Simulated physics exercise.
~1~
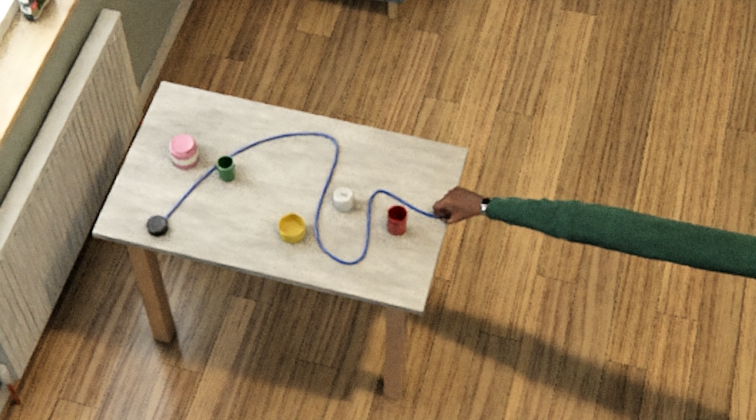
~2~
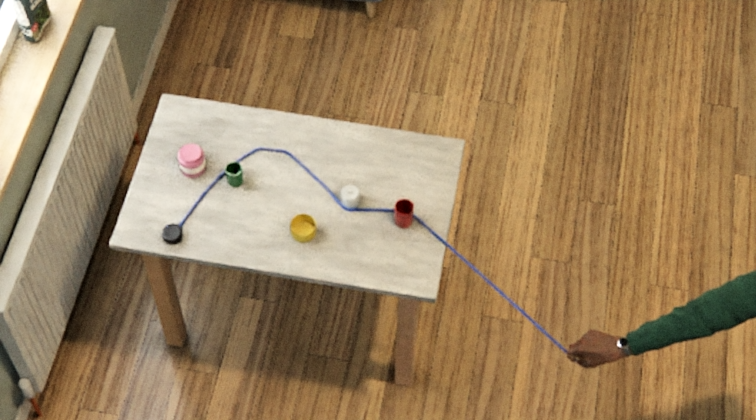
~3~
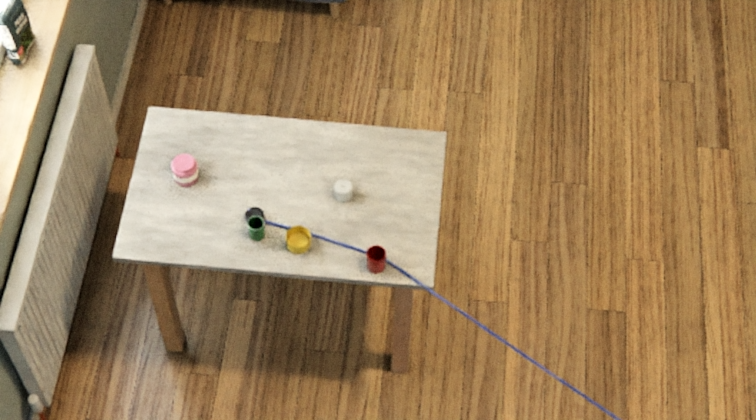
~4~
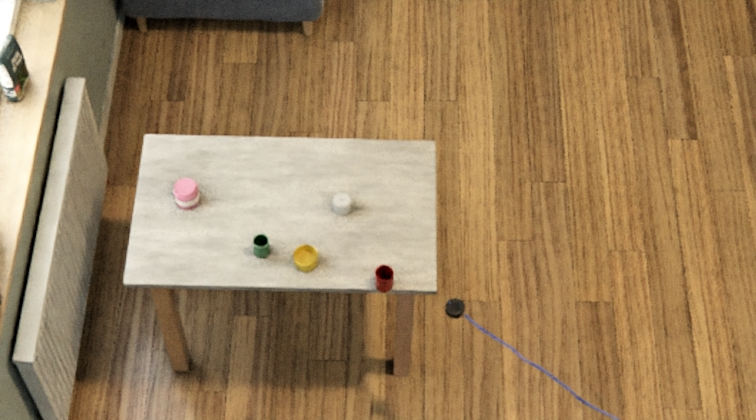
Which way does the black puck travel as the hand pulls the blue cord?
The black puck moves to the right, crossing the tabletop and ending up beyond the table's right edge.
